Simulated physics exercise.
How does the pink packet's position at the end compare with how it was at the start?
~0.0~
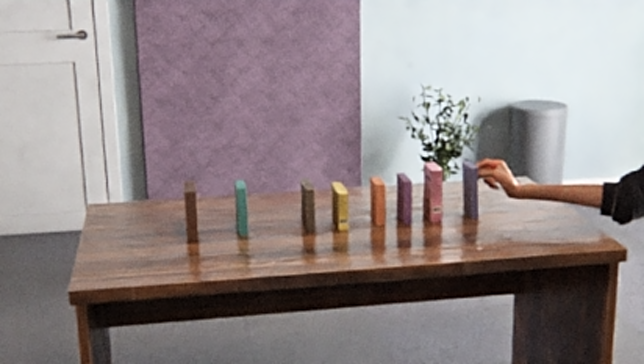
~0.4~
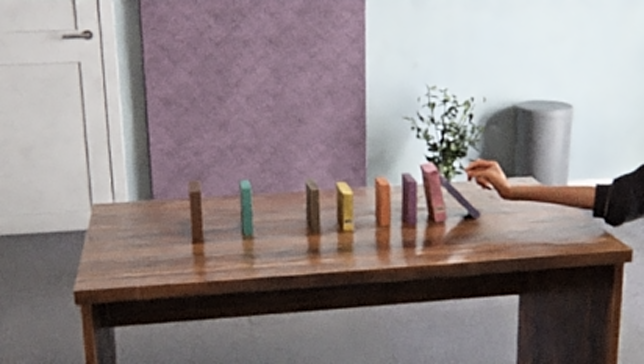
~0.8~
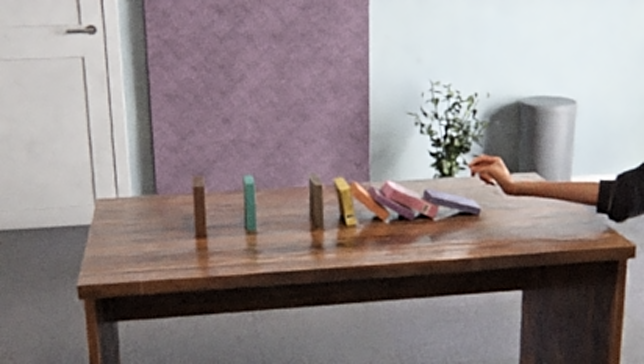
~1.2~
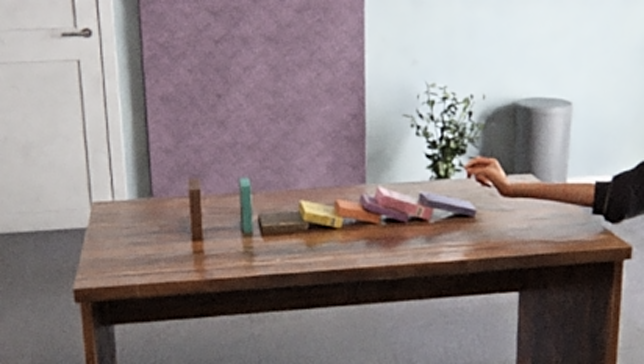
The pink packet stood upright in the row at the start, but by the end it was lying on its side among the other fallen pieces.
